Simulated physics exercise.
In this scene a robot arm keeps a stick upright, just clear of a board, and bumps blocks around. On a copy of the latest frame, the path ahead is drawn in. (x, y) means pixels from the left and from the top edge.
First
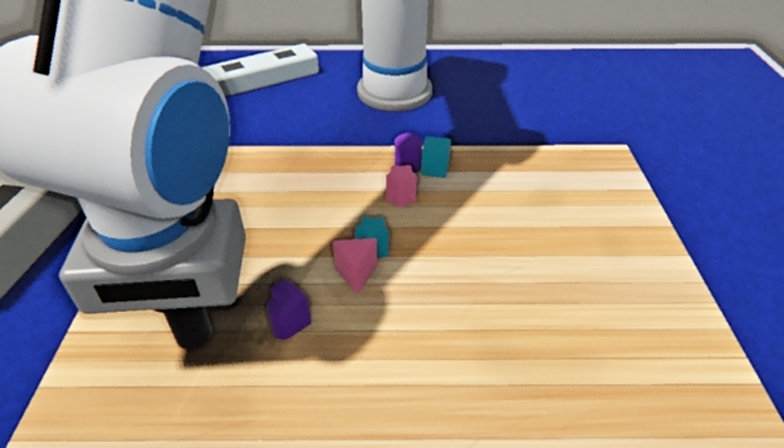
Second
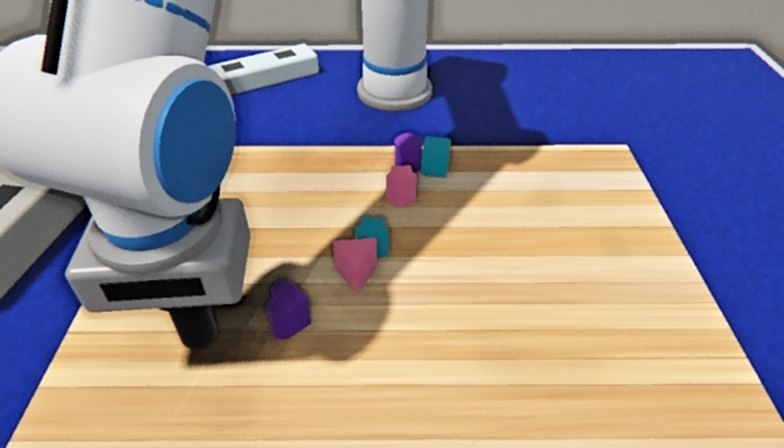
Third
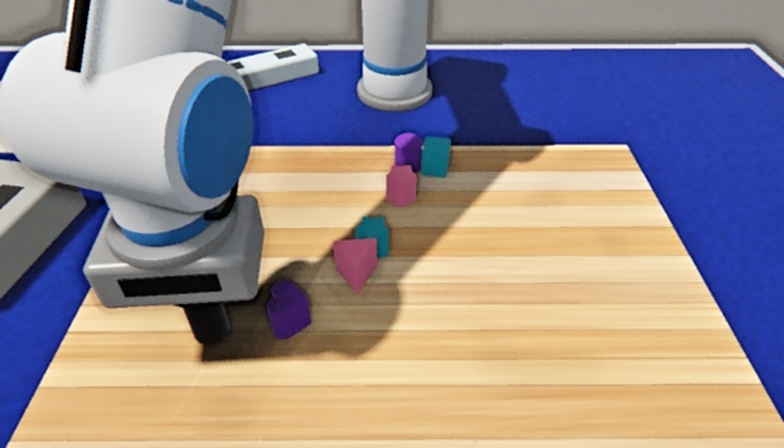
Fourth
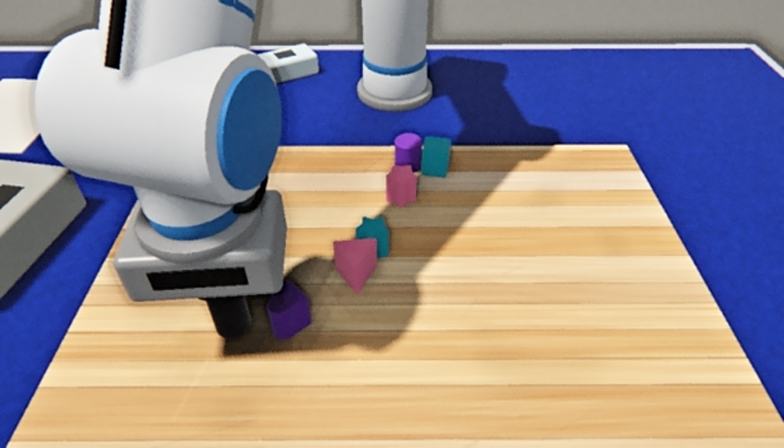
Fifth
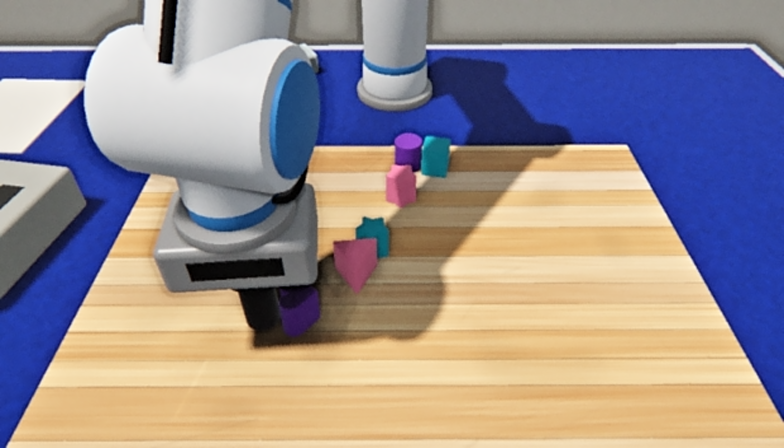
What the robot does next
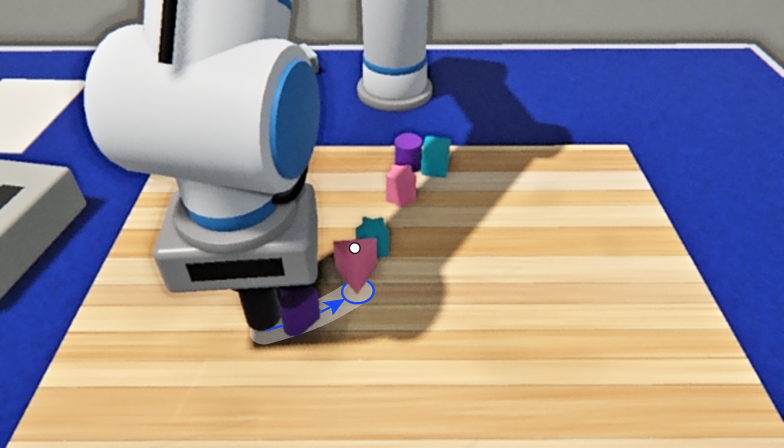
On a wooden board over a blue surface, a robot arm moved slowly to the right with its dark stick lowered, then nudged a purple block slightly right while the pink and teal blocks stayed put.
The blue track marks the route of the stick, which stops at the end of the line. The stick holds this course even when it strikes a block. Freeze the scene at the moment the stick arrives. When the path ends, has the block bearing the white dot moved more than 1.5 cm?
Yes - that is the case.
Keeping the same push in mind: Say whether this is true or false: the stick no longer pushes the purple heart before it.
It is false.
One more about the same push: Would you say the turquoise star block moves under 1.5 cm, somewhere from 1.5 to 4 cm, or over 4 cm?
Within 1.5 cm.
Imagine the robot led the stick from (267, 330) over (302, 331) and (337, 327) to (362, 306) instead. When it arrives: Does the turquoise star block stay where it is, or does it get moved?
Displaced, by a centimetre or more.
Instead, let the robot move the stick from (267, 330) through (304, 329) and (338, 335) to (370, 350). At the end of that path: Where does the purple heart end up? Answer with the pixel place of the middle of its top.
The middle of its top is at (342, 284).
The drawn path runs from (267, 330) through (316, 314) to (358, 291); the dot is on the pink triangular block.
On the path given first. Halfway along, stick at (315, 301); purple heart at (341, 275), turned 25° anticlockwise.
At the end, stick at (357, 278); purple heart at (386, 264); pink triangular block at (383, 239), turned 60° anticlockwise; turquoise star block at (372, 217).
